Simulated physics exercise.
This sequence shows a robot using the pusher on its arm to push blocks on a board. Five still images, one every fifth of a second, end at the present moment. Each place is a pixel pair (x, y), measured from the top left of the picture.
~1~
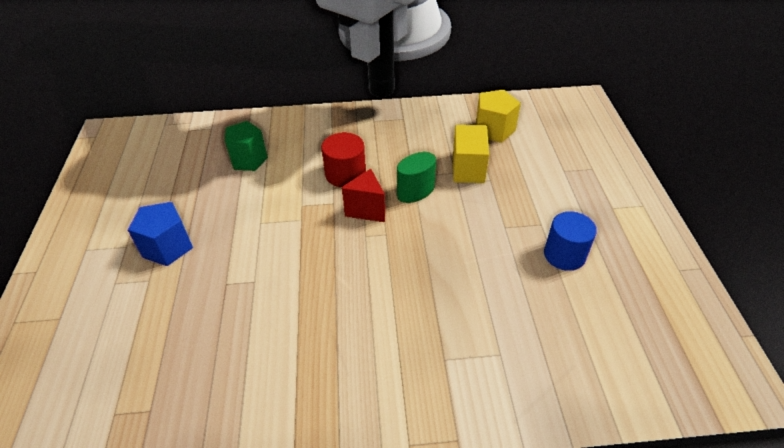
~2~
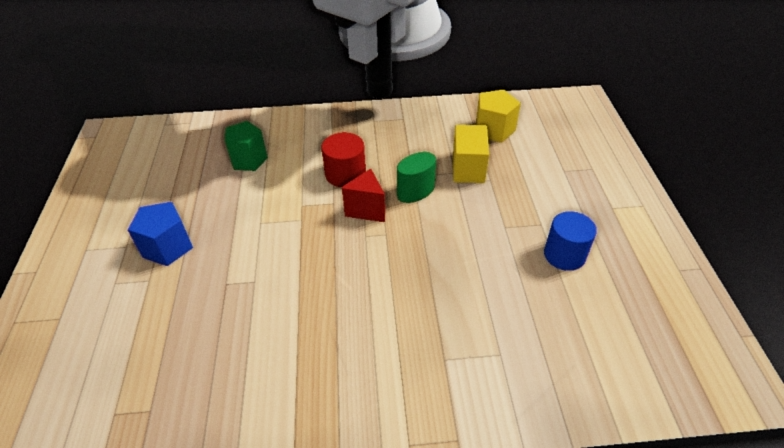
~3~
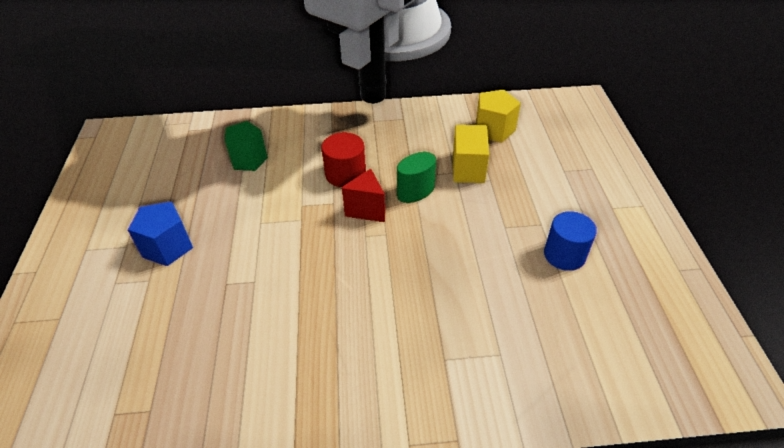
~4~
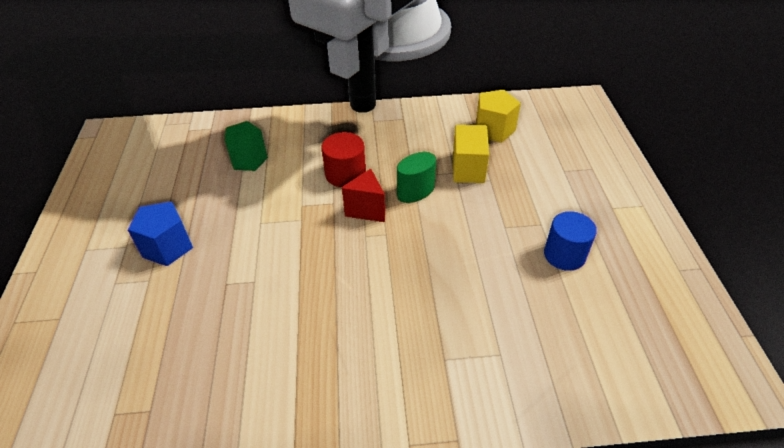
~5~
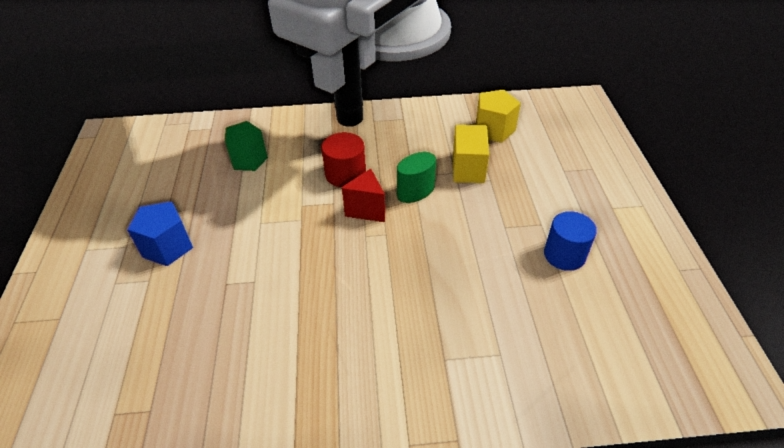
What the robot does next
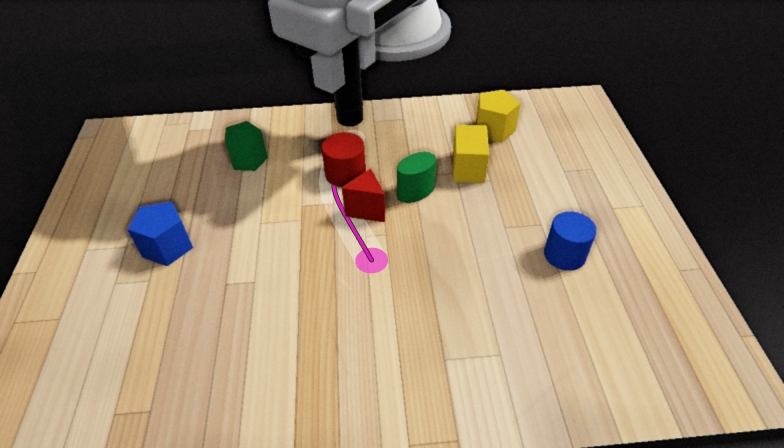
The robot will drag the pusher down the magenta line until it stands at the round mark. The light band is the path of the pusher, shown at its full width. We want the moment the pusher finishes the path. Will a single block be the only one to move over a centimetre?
Answer: No.
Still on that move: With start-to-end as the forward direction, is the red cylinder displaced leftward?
That would be a yes.
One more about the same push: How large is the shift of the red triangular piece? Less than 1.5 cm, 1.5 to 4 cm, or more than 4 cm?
Distance: More than 4 cm.
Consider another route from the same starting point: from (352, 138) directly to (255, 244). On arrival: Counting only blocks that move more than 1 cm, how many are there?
That makes 1 block.
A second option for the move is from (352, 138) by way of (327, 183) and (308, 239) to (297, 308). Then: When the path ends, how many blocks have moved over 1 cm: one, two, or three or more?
I reckon the push displaces two of the blocks by more than 1 cm.
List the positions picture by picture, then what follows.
Pusher tip at (382, 91); block tops, red cylinder at (343, 145); red triangular piece at (365, 183); green elliptical block at (416, 162), in the first picture.
Pusher at (380, 92); blocks unchanged, in the second picture.
Pusher at (373, 97); blocks unchanged, in the third picture.
Pusher at (363, 106); blocks unchanged, in the fourth picture.
Pusher at (350, 120); red cylinder at (343, 145); red triangular piece at (365, 183); green elliptical block at (416, 162), in the fifth picture.
Path on the board, from (352, 138) via (334, 174) and (346, 215), ending at (372, 260).
On the path given first. One third of the way, pusher at (331, 157); red cylinder at (344, 168); red triangular piece at (368, 185).
Two thirds of the way, pusher at (344, 198); red cylinder at (368, 208); red triangular piece at (407, 213), turned 45° anticlockwise.
At the end, pusher at (370, 242); red cylinder at (410, 241); red triangular piece at (441, 223), turned 85° anticlockwise; green elliptical block in place.
